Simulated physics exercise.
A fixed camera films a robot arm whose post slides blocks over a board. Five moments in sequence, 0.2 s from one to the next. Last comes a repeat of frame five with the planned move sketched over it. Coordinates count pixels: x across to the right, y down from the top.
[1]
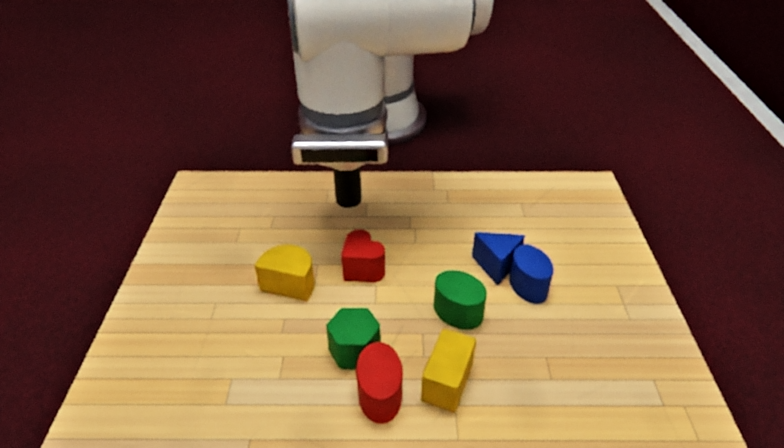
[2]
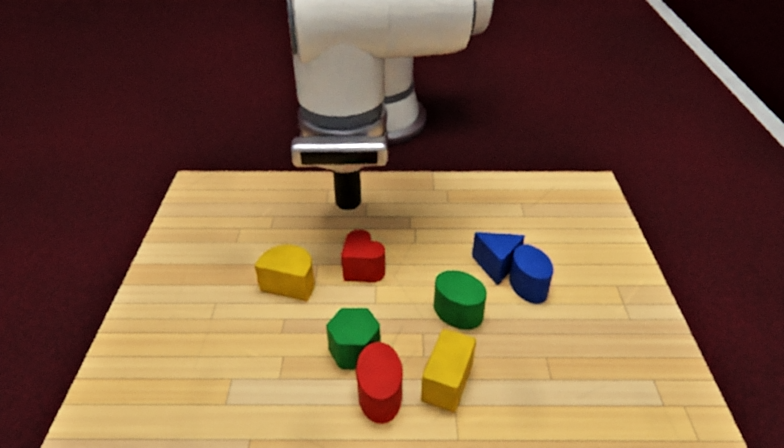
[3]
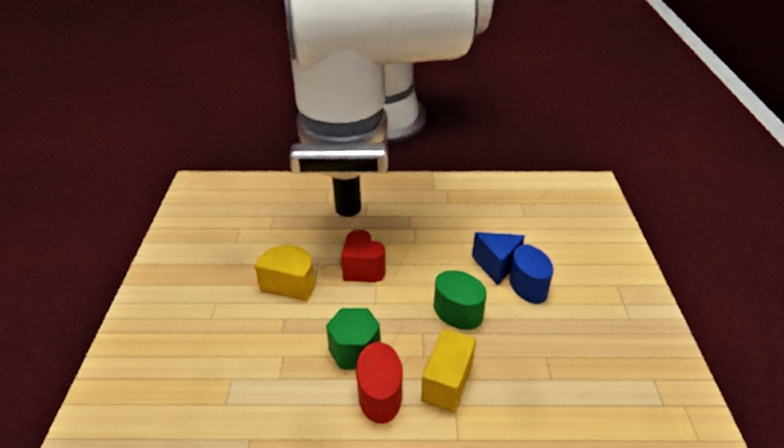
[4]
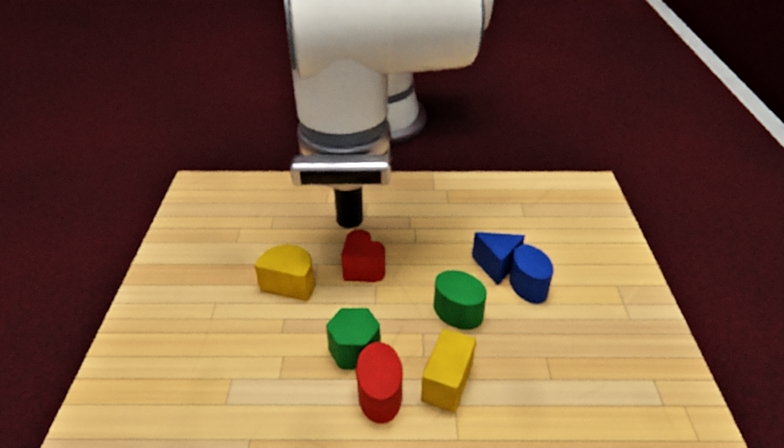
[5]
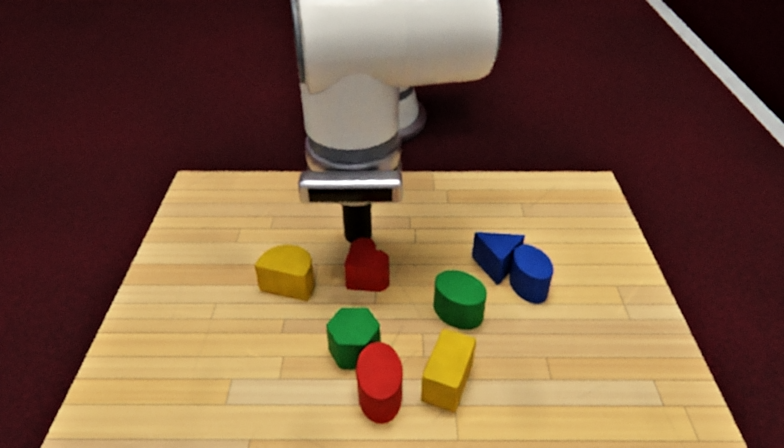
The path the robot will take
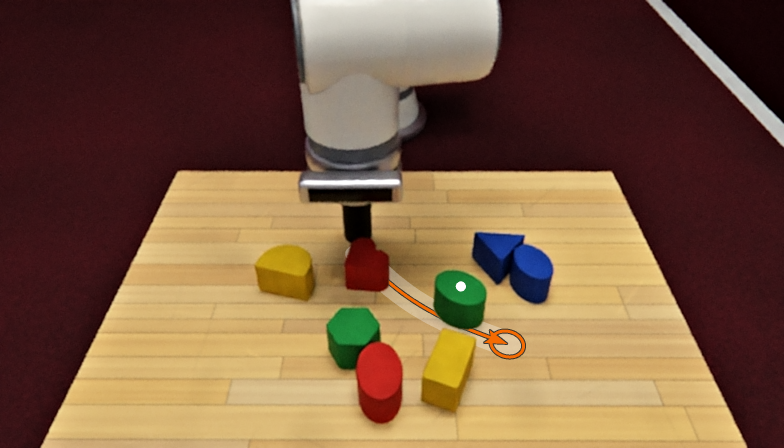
A white robot arm with a short black post hangs still at first above the far side of a wooden board scattered with red, green, blue and yellow blocks. The post then moves slowly nearer the red heart, and finally pushes it slightly forward while the other blocks stay put.
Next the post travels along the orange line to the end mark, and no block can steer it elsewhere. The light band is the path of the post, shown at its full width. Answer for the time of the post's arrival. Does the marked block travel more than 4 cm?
Yes, that is how it ends up.
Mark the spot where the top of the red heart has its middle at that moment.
My best guess is (391, 299).
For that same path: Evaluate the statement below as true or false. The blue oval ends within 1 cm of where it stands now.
True.
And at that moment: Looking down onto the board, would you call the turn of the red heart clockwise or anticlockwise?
Turns clockwise.
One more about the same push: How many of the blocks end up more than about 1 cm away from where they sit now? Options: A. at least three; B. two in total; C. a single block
It's B.
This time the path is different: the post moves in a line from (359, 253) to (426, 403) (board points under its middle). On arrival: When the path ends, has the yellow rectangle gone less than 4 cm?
Going by the path, yes.
The line goes from (359, 253) by way of (418, 304) to (507, 344); the dot is on the green oval.
The first path, step by step. One third of the way, post at (396, 270); red heart at (381, 291), turned 60° clockwise.
Two thirds of the way, post at (447, 300); red heart at (391, 299), turned 100° clockwise; green oval at (490, 295), turned 15° anticlockwise.
At the end, post at (511, 326); red heart at (391, 299), turned 100° clockwise; yellow rectangle unmoved; green oval at (548, 302), turned 65° anticlockwise; blue oval unmoved.
